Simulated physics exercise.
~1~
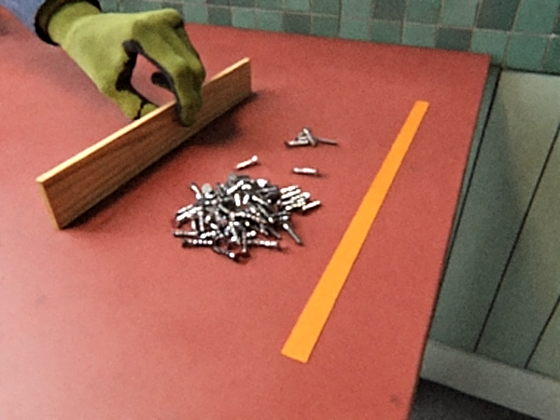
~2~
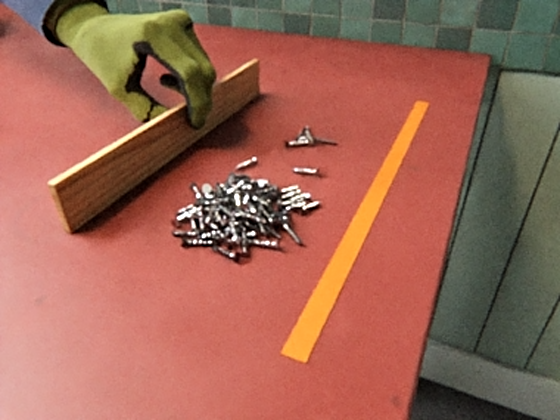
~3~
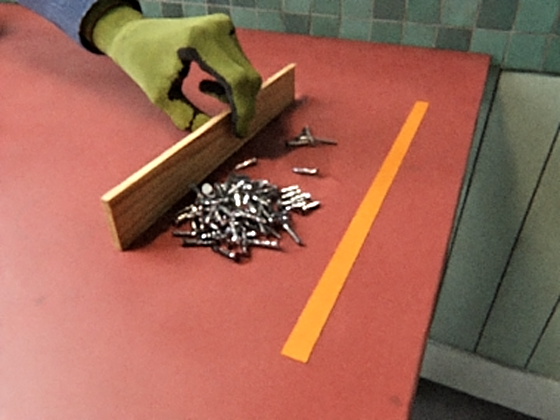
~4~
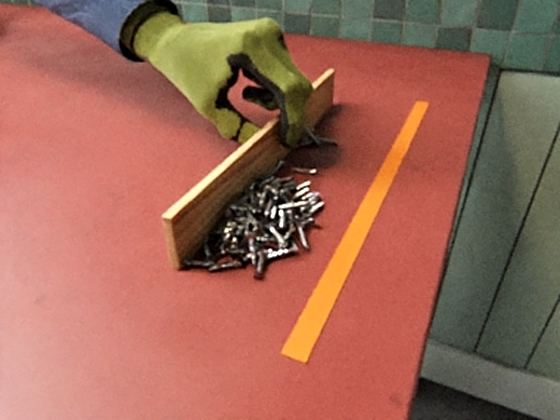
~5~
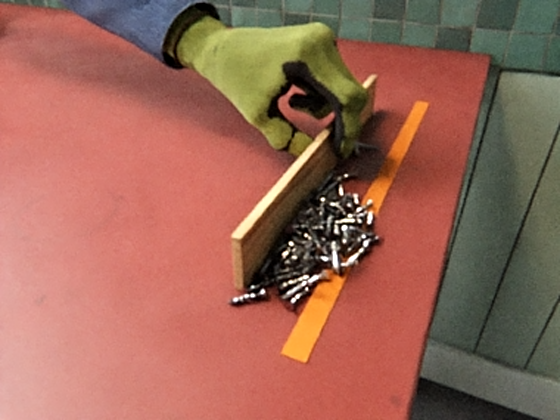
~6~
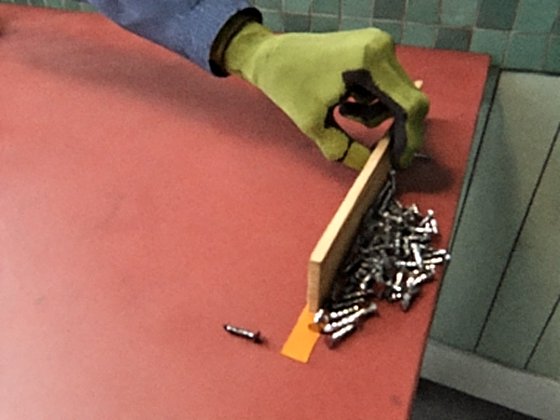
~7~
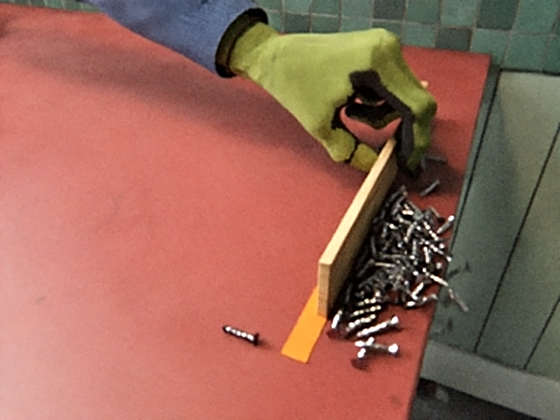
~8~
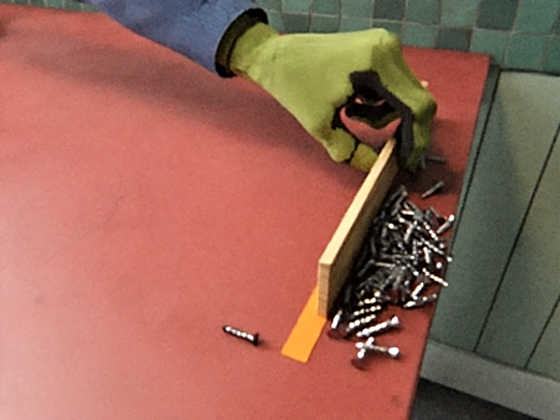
On a red tabletop beside a green tiled wall, a gloved hand holds a strip of wood upright to the left of a large heap of small metal screws or bolts, with a few more lying just behind it. A strip of orange tape runs along the table near its right edge. The hand slides the wood to the right until it meets the heap and pushes all the pieces along. They cross the tape, while one screw slips out past the near end and stays behind on the left. The wood stops at the tape, with the pieces crowded against the table's edge and some at the near side poking over it.
